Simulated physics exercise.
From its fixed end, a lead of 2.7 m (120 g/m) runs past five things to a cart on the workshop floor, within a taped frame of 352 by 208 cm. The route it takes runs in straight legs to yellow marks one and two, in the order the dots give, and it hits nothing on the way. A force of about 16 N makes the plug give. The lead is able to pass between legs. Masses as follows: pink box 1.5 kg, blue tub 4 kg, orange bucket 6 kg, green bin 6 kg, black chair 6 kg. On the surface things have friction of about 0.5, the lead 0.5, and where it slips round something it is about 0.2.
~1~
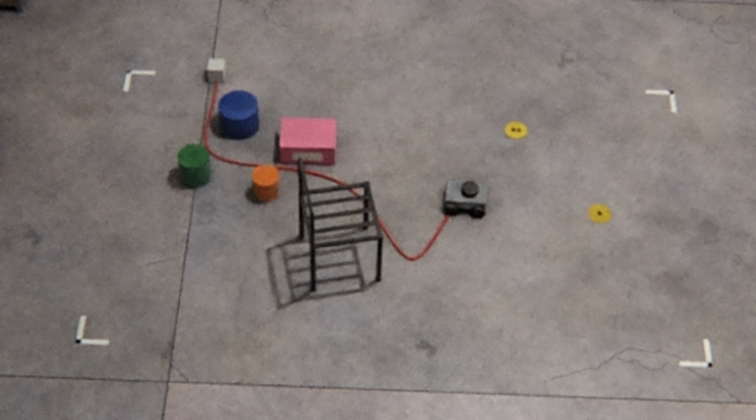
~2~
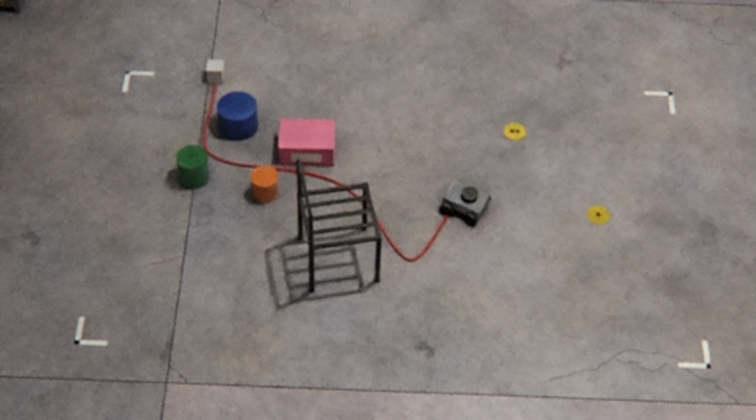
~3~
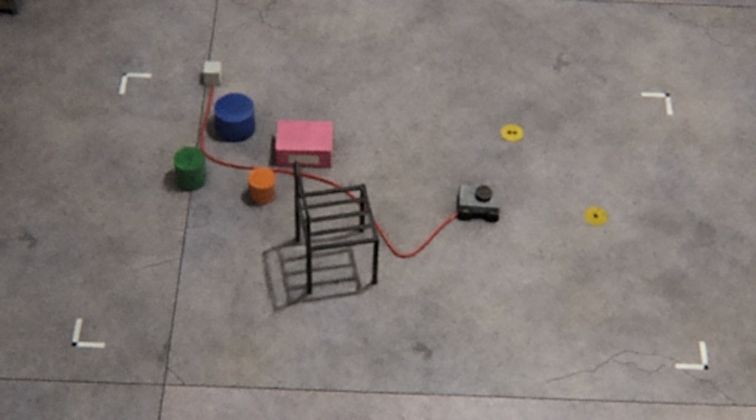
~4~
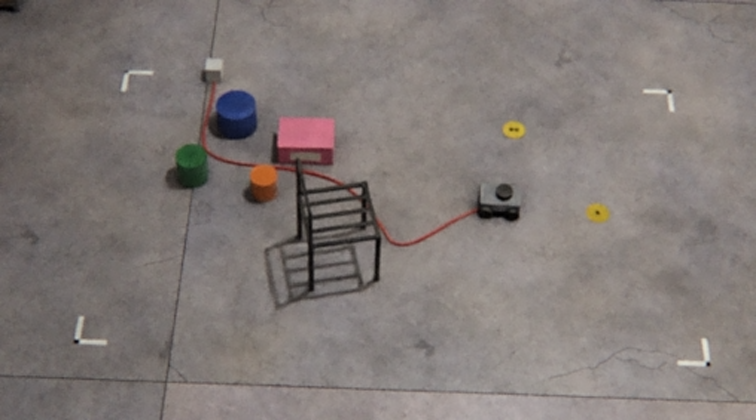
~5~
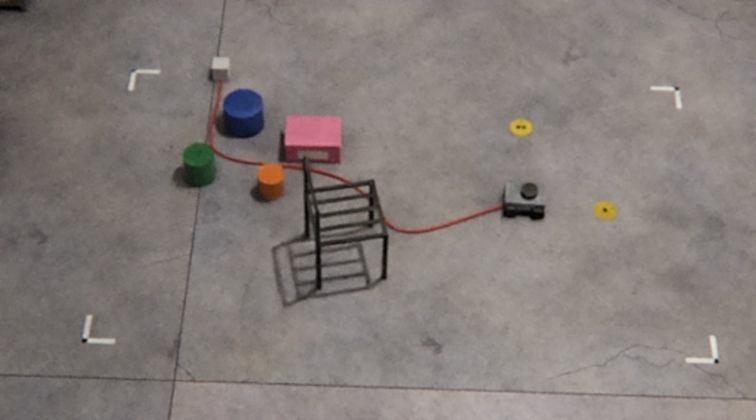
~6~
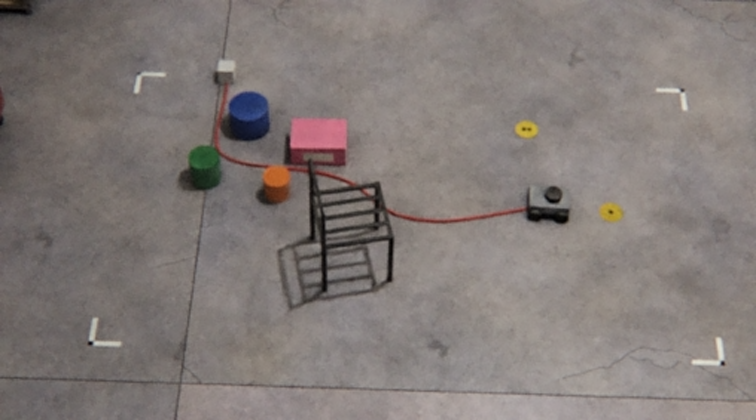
The clip shows a small dark cart on a gray floor, joined by a red lead to a small pale box beyond a black chair; the cart turns slightly, then moves right a short way, drawing the slack lead straighter.
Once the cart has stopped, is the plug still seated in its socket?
No, it has been dragged loose.
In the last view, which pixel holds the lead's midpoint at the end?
I'd say roughly (446, 190) in the last picture.
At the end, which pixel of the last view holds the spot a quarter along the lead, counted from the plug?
Pixel estimate: Near (335, 186).
Next, cart at (587, 209), 9 N at the fixed end; nothing else has moved.
Then, cart at (586, 186), plug out; nothing else has moved.
After that, cart at (552, 153), plug out; nothing else has moved.
Later, cart at (527, 129), plug out; nothing else has moved.
At the end, cart at (527, 129), plug out; nothing else has moved.
